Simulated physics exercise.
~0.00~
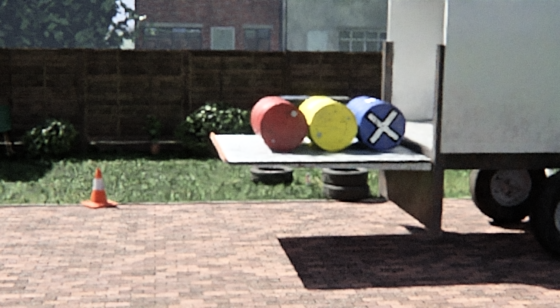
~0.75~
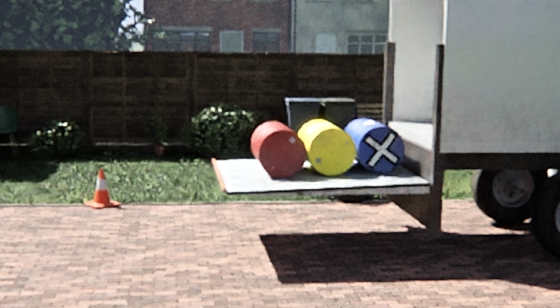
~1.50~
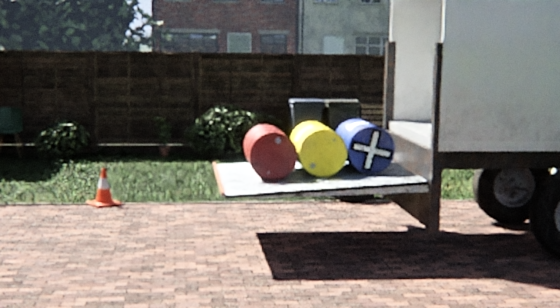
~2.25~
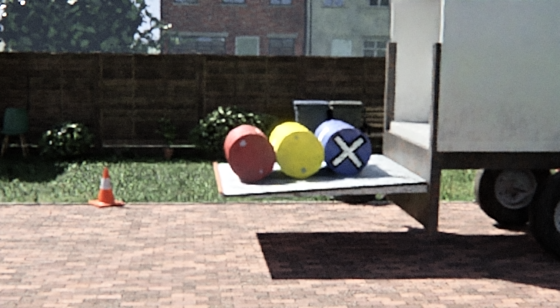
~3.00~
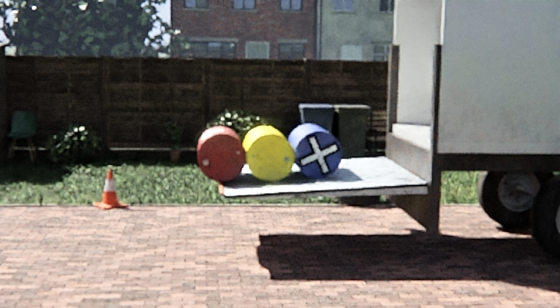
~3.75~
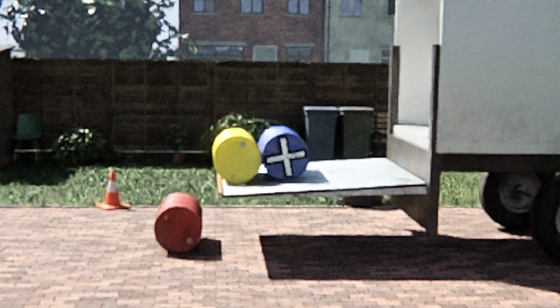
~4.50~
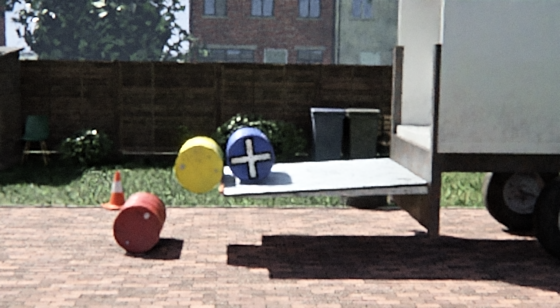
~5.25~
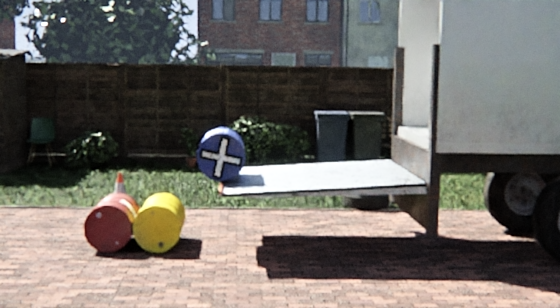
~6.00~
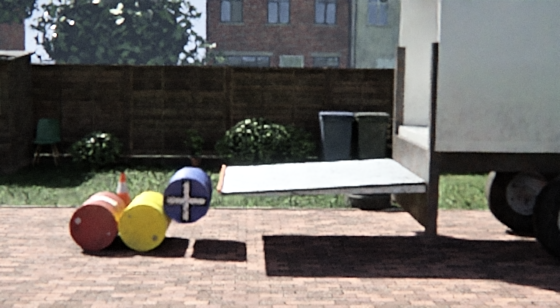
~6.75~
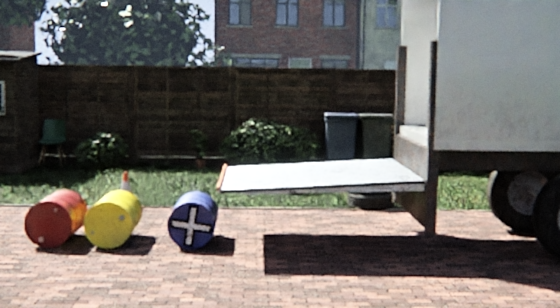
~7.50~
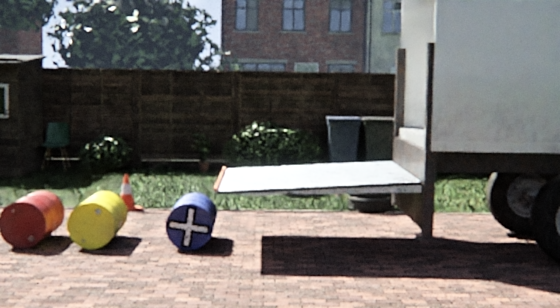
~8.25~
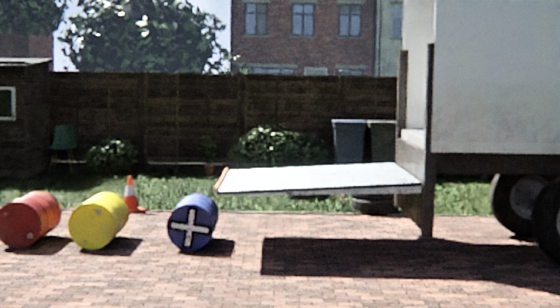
Lorry tail-lift dipping and tilting, red, yellow and blue drums rolling left off its edge in turn and settling on brick paving.
